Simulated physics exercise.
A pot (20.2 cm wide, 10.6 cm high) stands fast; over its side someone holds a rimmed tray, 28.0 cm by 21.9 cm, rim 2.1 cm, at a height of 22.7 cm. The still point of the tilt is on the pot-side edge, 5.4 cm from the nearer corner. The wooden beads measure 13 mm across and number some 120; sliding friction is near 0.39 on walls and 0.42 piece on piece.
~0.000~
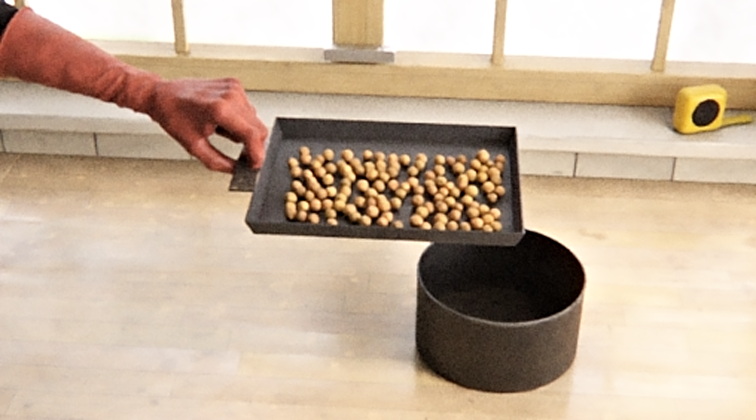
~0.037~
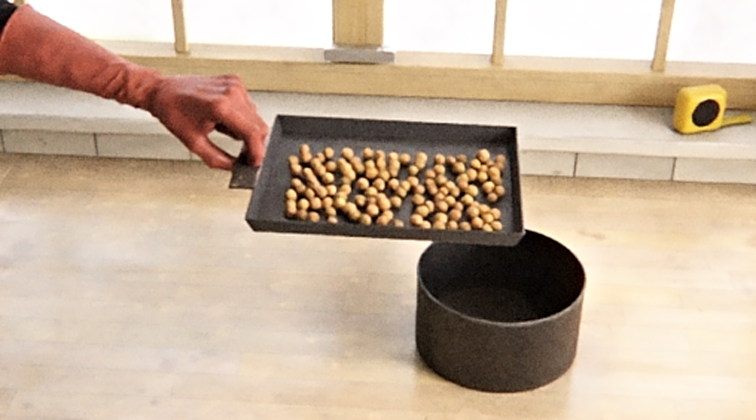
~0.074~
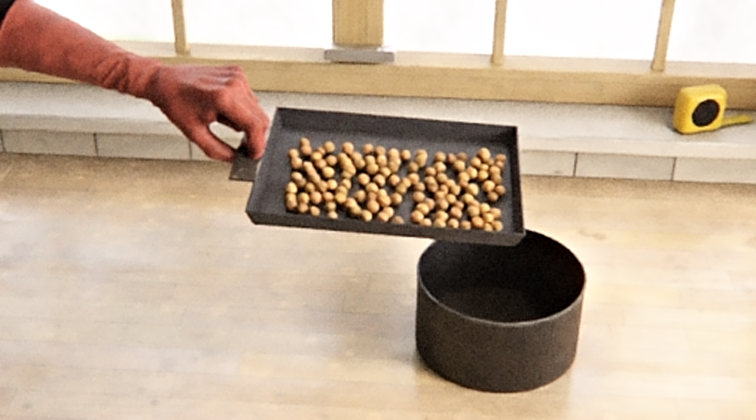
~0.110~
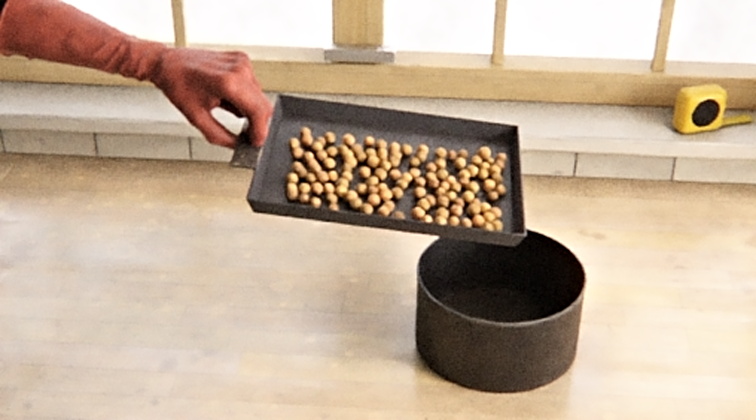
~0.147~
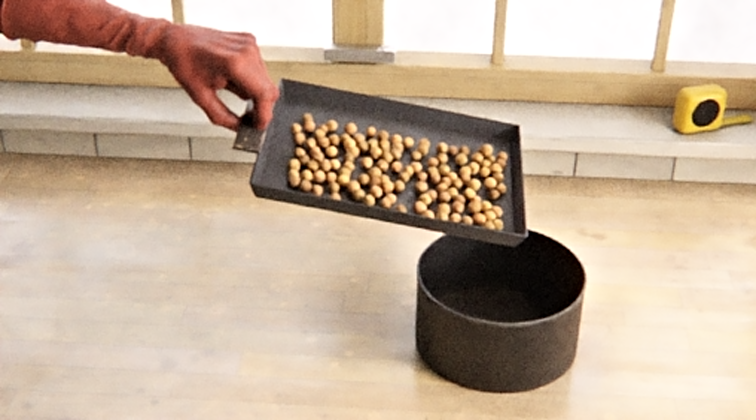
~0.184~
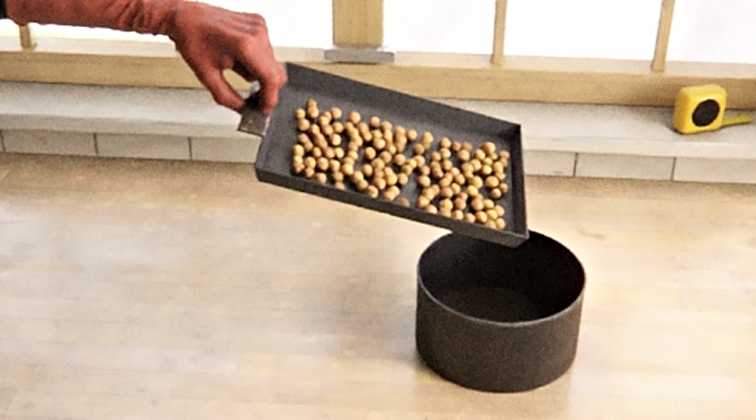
A hand held a dark rimmed tray of small wooden beads partly over a dark round pot, then raised the tray's left end, slanting it down toward the right while the pot stood still.
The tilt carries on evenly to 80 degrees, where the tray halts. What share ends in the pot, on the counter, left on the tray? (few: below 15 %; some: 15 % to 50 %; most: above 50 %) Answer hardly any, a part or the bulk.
Pot a part, counter the bulk, tray hardly any.
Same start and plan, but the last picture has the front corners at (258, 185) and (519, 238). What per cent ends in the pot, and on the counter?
Pot 0, counter 100.
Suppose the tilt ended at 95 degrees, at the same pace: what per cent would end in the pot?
It would be near 40 per cent.
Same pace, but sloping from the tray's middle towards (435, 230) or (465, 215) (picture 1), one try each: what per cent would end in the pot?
Some 0 and 0 per cent.
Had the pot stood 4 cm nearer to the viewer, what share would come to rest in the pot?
It would be near 60 per cent.
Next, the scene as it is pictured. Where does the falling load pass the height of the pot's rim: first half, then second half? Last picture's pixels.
At about (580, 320), then at (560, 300).
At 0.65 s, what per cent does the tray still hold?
Some 90 per cent of the load.
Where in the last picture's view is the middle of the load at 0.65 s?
At about (527, 192).
After 0.46 s, tilt 47 degrees; the tray holds 100 %, the pot 0 %.
After 0.65 s, tilt 69 degrees; the tray holds 90 %, the pot 0 %.
After 0.95 s, tilt 80 degrees; the tray holds 15 %, the pot 25 %.
By 2.0 s all is still; pot 40 %, counter 60 %, tray 0 %.
